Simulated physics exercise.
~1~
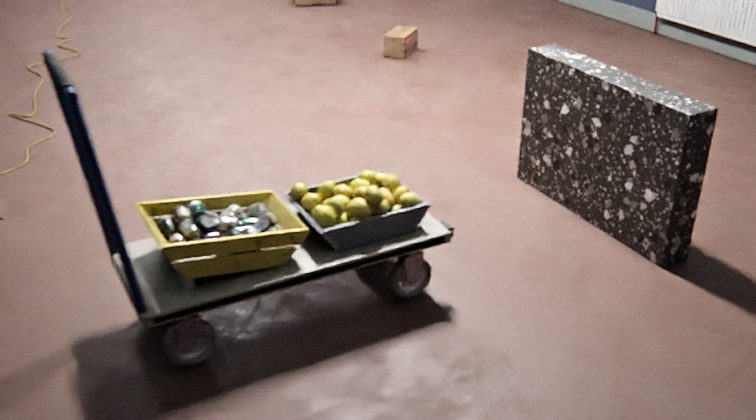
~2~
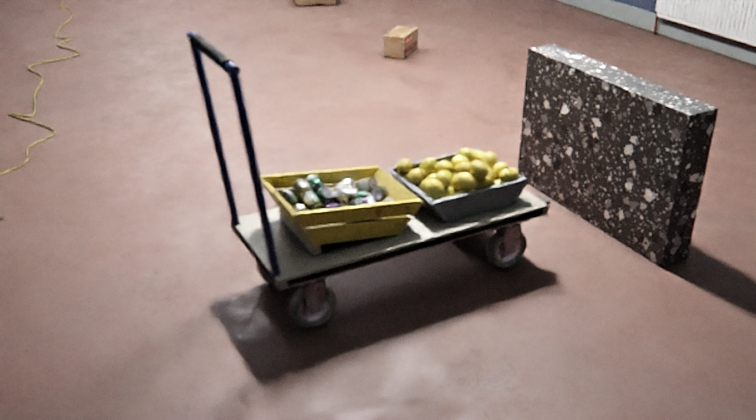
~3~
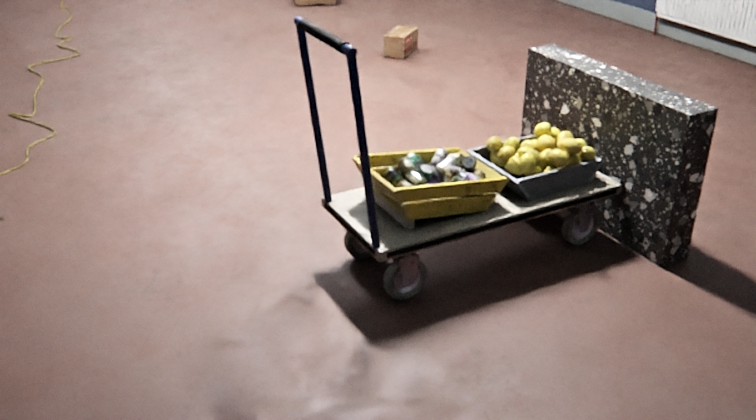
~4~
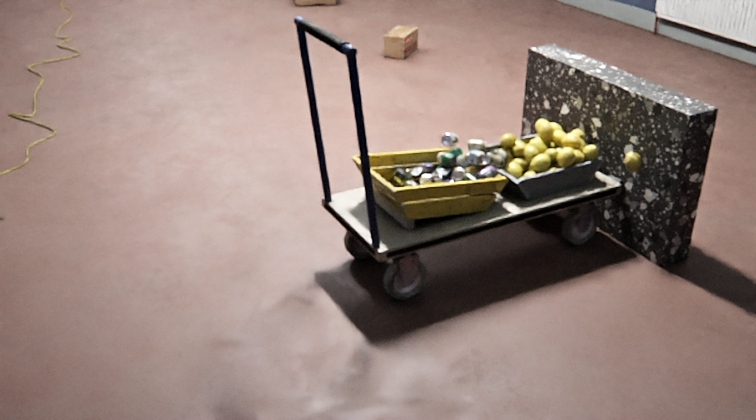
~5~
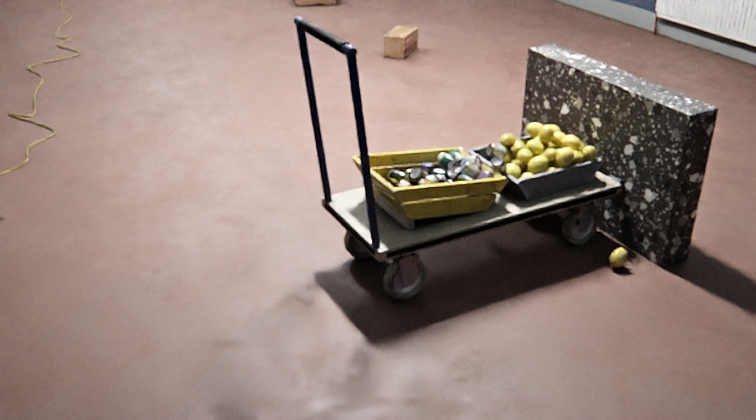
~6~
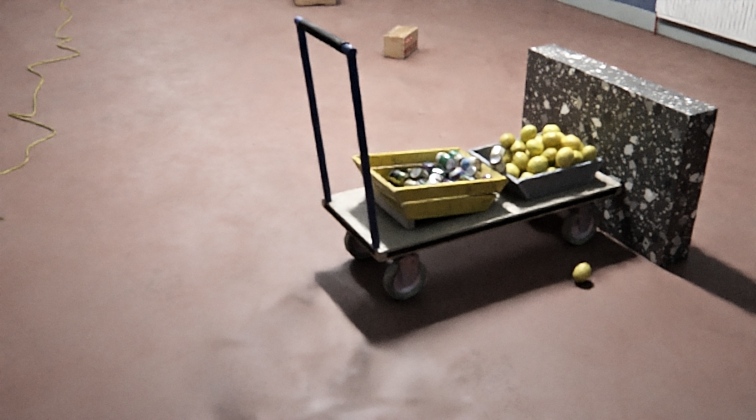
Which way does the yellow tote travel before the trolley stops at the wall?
The yellow tote moves to the right, riding on the trolley.
